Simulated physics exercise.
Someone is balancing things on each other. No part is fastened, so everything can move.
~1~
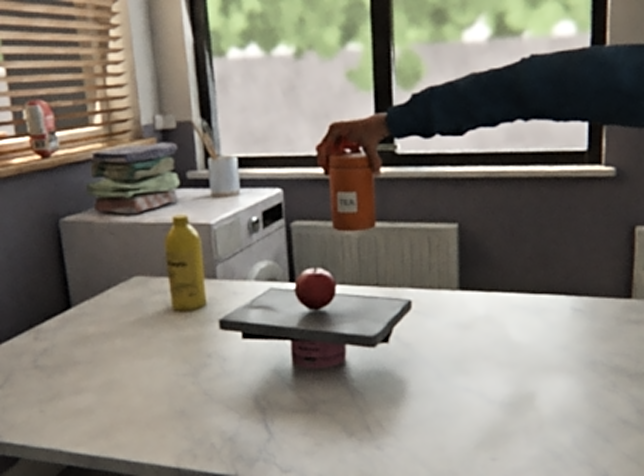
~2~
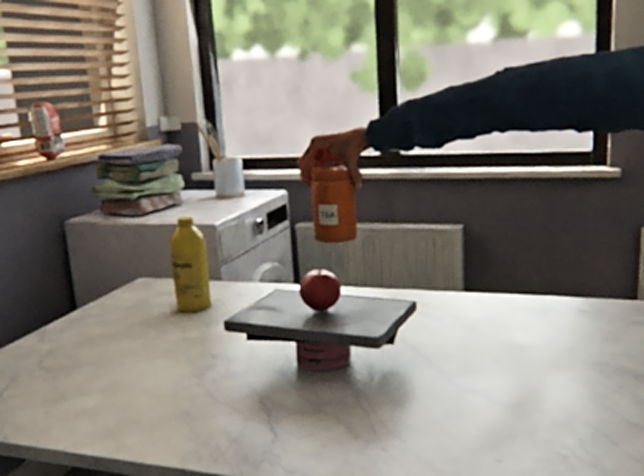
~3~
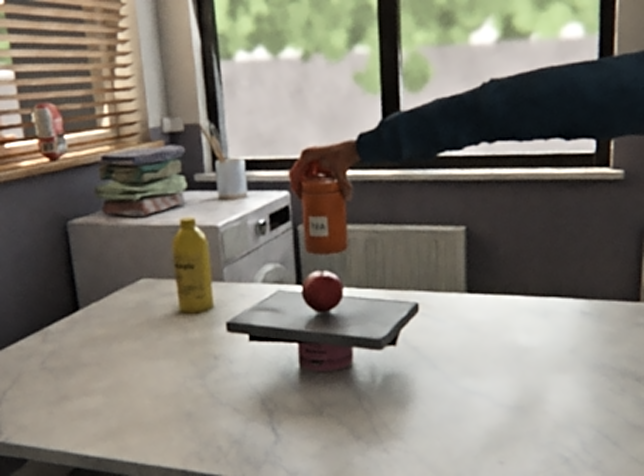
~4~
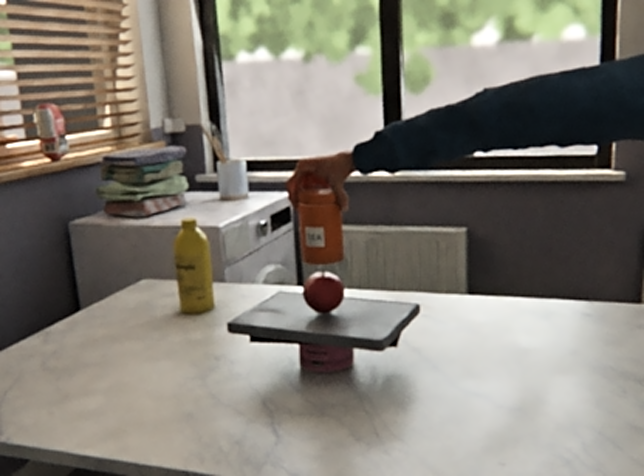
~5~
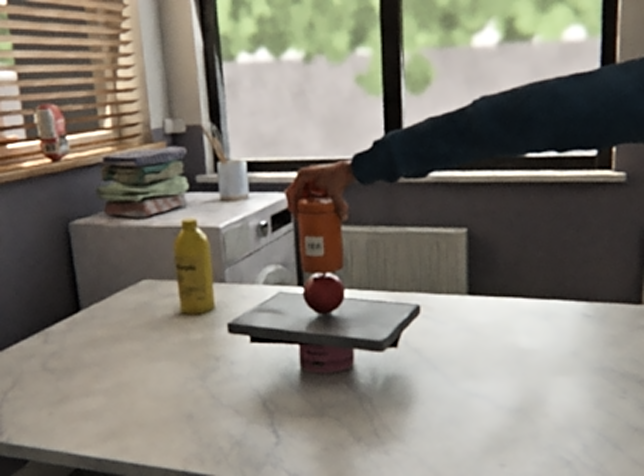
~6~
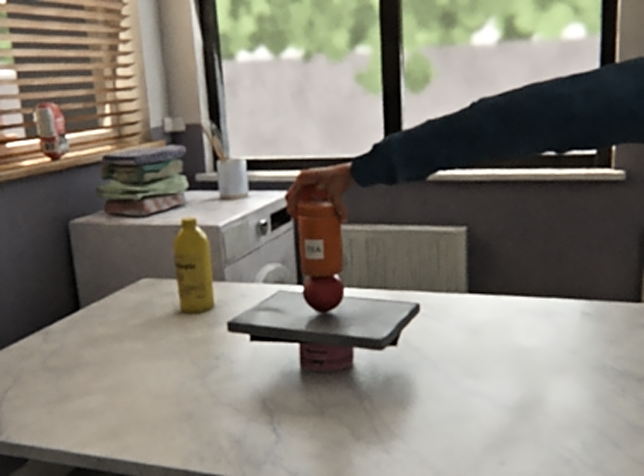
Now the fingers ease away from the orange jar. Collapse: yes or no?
Collapse: Yes.
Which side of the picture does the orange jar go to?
Leftward.
Then, 1.50 s past the last view, orange jar now fallen.
Then, 1.70 s past the last view, grey tray rocked 16° from its first pose; black board rocked 16° from its first pose; red apple displaced a little.
Then, 2.20 s past the last view, red apple displaced a little.
Finally, fallen, orange jar; the other 5 still in place. Final places as the last picture's camera would see them, orange jar near (254, 305). The pile gives way.
